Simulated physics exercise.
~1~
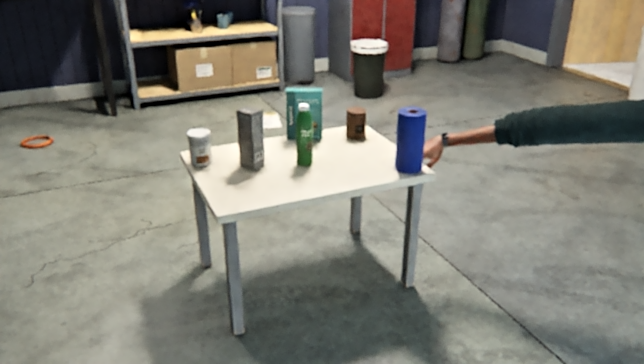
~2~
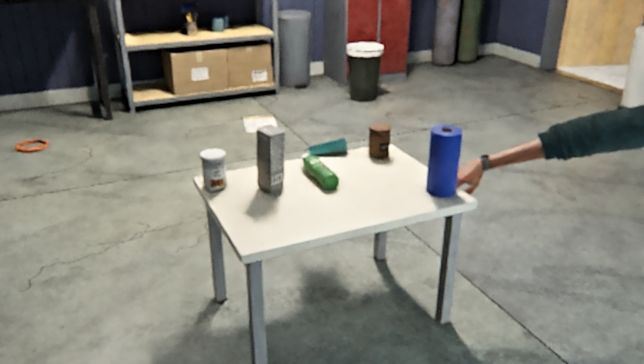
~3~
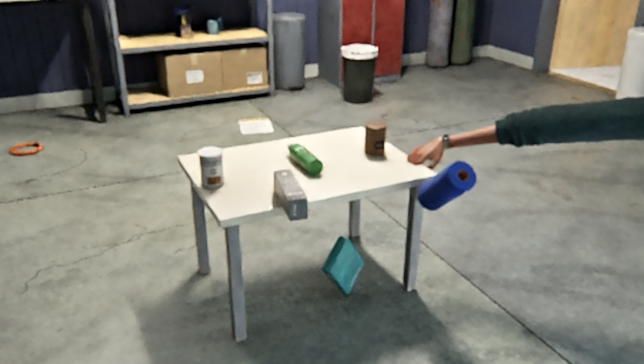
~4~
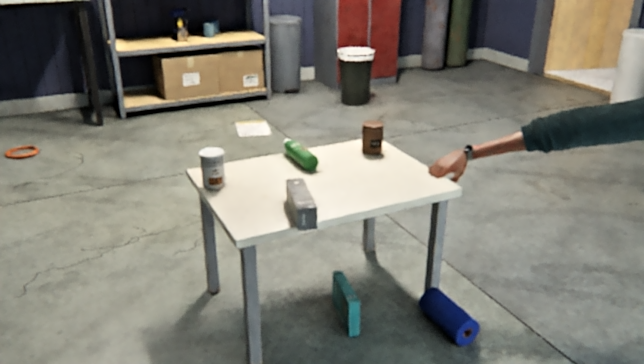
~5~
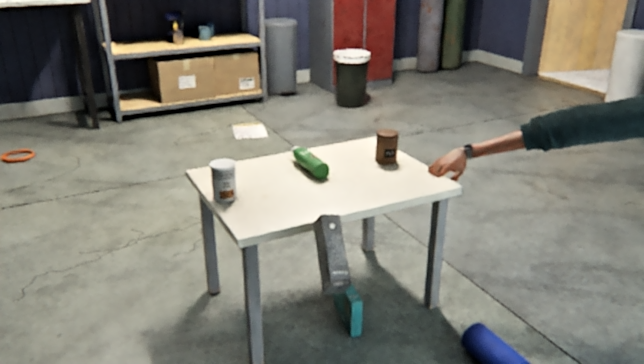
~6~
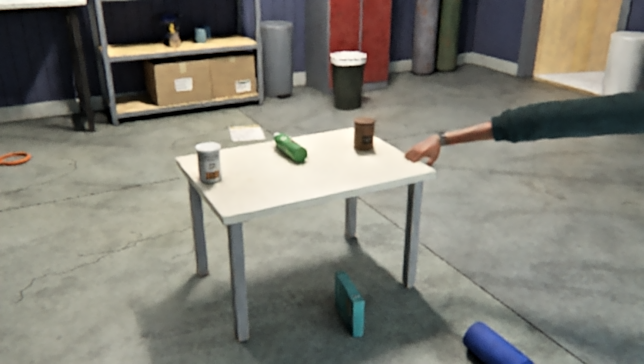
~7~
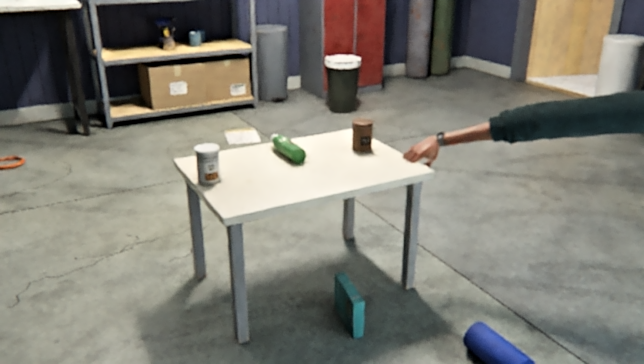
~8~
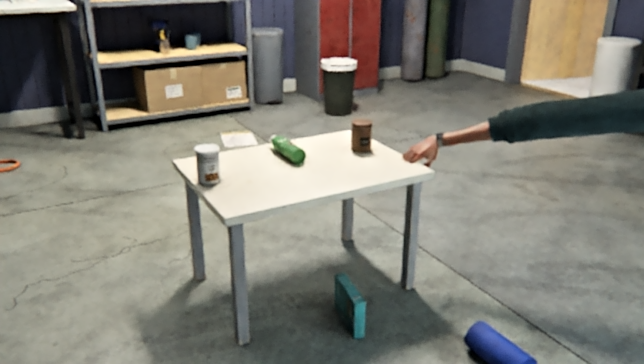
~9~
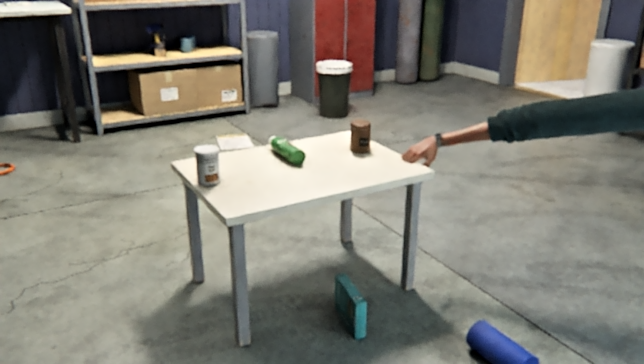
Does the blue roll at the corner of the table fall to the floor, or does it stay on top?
The blue roll goes over the edge and ends up lying on the floor, while the brown jar remains on the table.
White table jerking under a hand, spilling a turquoise packet, blue roll and grey carton, leaving a toppled bottle between upright containers.
